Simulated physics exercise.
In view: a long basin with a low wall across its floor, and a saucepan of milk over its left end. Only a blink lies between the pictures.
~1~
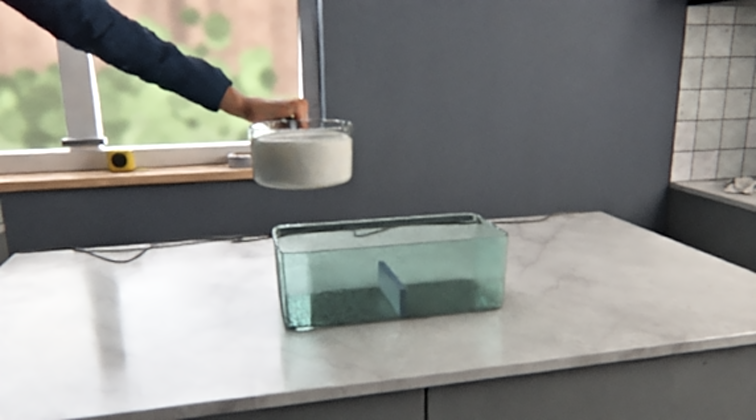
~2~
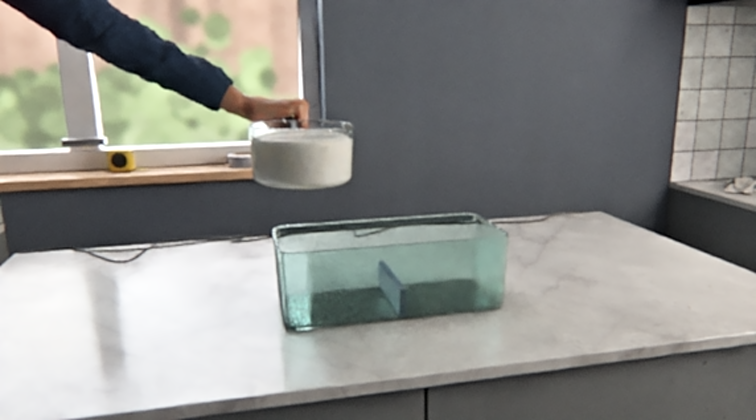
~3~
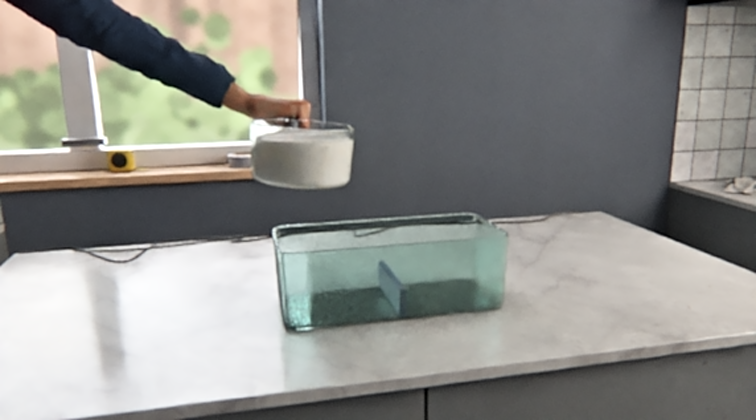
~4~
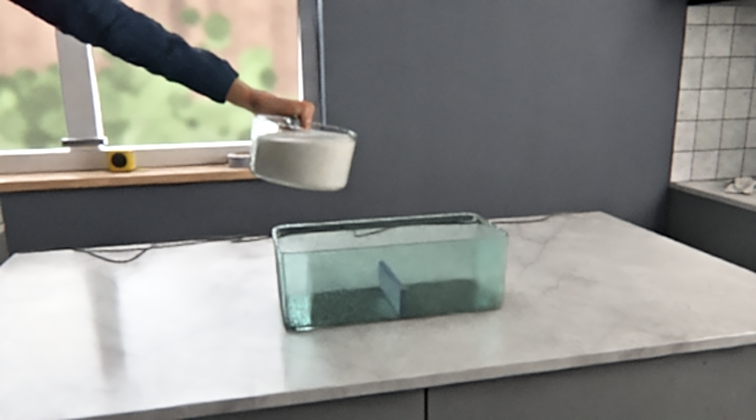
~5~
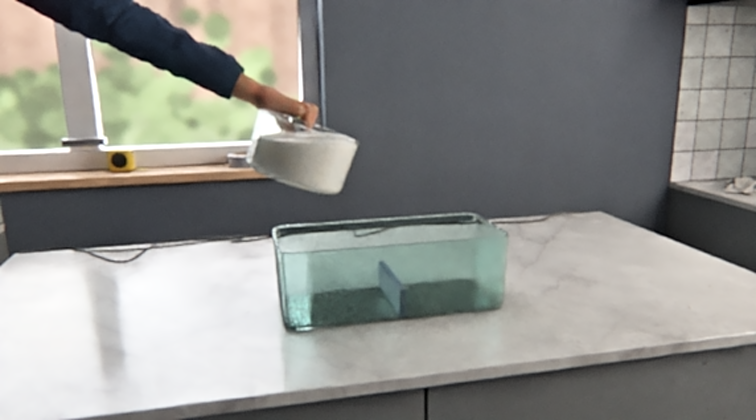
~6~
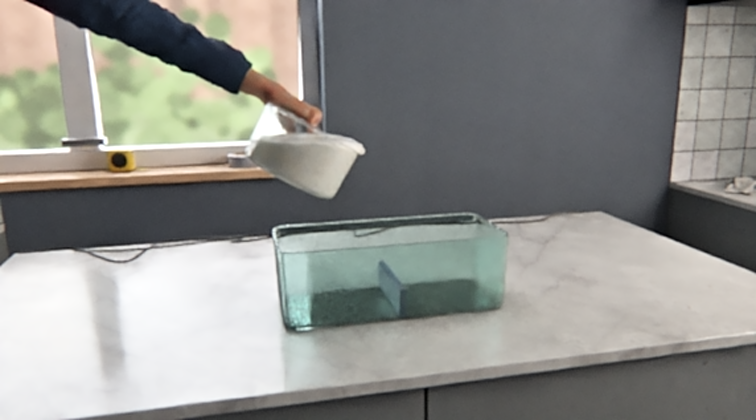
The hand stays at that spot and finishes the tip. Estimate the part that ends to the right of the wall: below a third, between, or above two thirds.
It comes to between a third and two thirds.
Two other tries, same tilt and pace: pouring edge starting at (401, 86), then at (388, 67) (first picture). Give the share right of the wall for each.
About 85 and 90 per cent.
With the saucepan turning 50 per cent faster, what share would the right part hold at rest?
Close to 35 per cent.
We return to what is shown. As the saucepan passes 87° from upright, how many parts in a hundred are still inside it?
Roughly 40 in a hundred.
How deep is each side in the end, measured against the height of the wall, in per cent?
Some 50 per cent left and 50 right.
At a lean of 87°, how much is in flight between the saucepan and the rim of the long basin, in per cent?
It comes to 35 per cent or so.
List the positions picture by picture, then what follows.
In the first frame, it leans 0°; its right rim is at (350, 125); the milk meets the walls at (252, 138) and (348, 134); the long basin's rim runs from (276, 241) to (492, 225); the wall's top is at (391, 275).
In the second frame, it leans 1°; its right rim is at (351, 126); the milk meets the walls at (252, 138) and (348, 135).
In the third frame, it leans 5°; its right rim is at (353, 129); the milk meets the walls at (253, 137) and (350, 136).
In the fourth frame, it leans 12°; its right rim is at (355, 135); the milk meets the walls at (254, 137) and (352, 137).
In the fifth frame, it leans 20°; its right rim is at (356, 143); the milk meets the walls at (255, 139) and (355, 139).
In the sixth frame, it leans 30°; its right rim is at (357, 152); the milk meets the walls at (253, 140) and (355, 145); 3 per cent is over the edge.
A moment on, the tilt is 87° and 38 per cent is still to pour, 5 is left of the wall and 22 right of it.
Next, the tilt is 103° and 8 per cent is still to pour, 35 is left of the wall and 50 right of it.
Then the tilt is 103° and 1 per cent is still to pour, 46 is left of the wall and 49 right of it.
Later the tilt is 103° and 0 per cent is still to pour, 49 is left of the wall and 50 right of it.
In the end 49 per cent lies left of the wall, 50 right of it and 1 outside.
